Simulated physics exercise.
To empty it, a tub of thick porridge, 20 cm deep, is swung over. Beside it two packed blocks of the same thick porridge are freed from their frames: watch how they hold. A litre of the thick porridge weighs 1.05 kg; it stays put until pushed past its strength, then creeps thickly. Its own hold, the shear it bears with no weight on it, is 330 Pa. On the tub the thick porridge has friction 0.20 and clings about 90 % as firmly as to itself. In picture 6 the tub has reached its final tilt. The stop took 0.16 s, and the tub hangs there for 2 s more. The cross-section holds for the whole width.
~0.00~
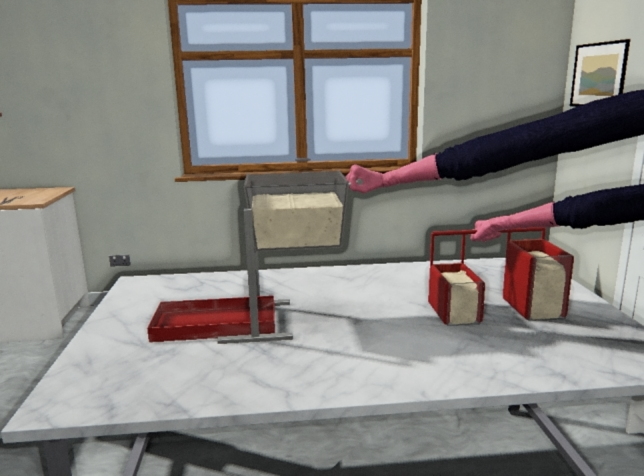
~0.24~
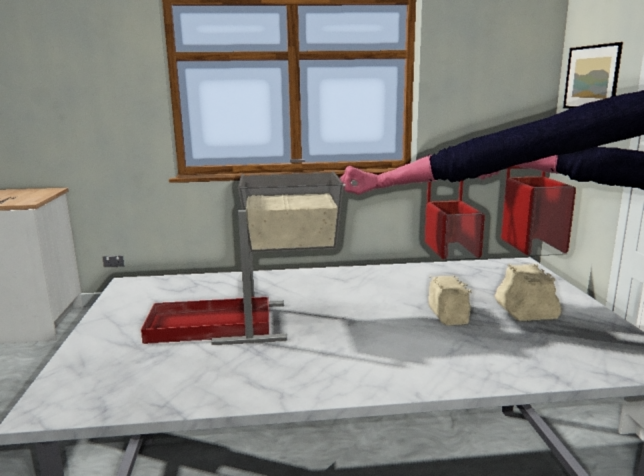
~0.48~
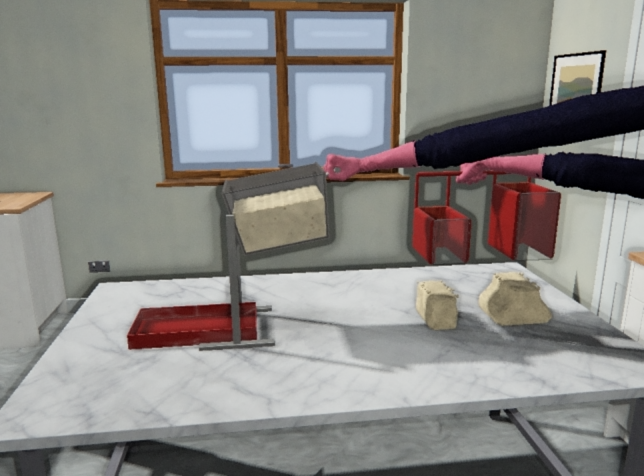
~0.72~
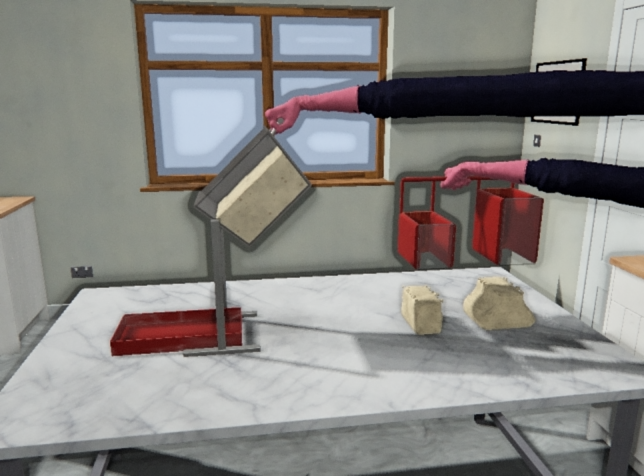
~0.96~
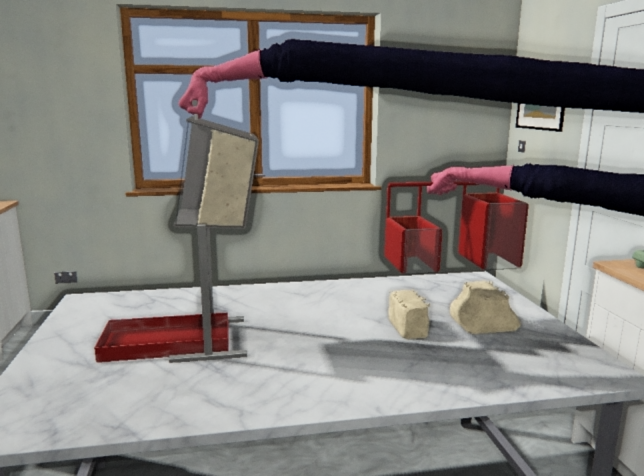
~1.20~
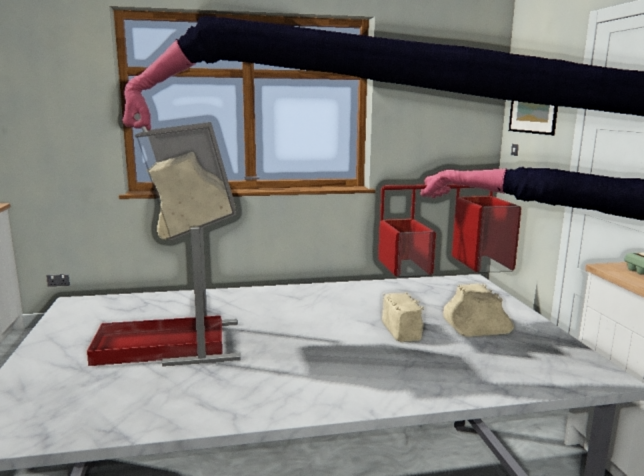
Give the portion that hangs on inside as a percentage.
Expect roughly 0 %.
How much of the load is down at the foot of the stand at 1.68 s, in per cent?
Some 65 per cent.
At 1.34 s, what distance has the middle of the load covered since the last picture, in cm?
About 12 cm.
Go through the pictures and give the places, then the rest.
Handle-side rim at (346, 183), tilt 0 degrees; highest point of the thick porridge at (263, 209); test blocks 12 cm, 19 cm high (left to right), in the first picture.
Handle-side rim at (340, 184), tilt 0 degrees; highest point of the thick porridge at (258, 210); test blocks 12 cm, 15 cm high (left to right), in the second picture.
Handle-side rim at (323, 173), tilt 10 degrees; highest point of the thick porridge at (319, 198); test blocks 12 cm, 13 cm high (left to right), in the third picture.
Handle-side rim at (267, 133), tilt 44 degrees; highest point of the thick porridge at (284, 155); test blocks 12 cm, 13 cm high (left to right), in the fourth picture.
Handle-side rim at (187, 122), tilt 80 degrees; highest point of the thick porridge at (217, 133); test blocks 12 cm, 13 cm high (left to right), in the fifth picture.
Handle-side rim at (137, 138), tilt 104 degrees; highest point of the thick porridge at (190, 160); test blocks 12 cm, 13 cm high (left to right), in the sixth picture.
By 1.34 s, the tub is at 104 degrees and holds 43 %.
By 1.51 s, the tub is at 104 degrees and holds 22 %.
By 1.68 s, the tub is at 104 degrees and holds 2 %.
By 1.85 s, the tub is at 104 degrees and holds 0 %.
By 3.20 s, at the end, the tub is at 104 degrees and holds 0 %.
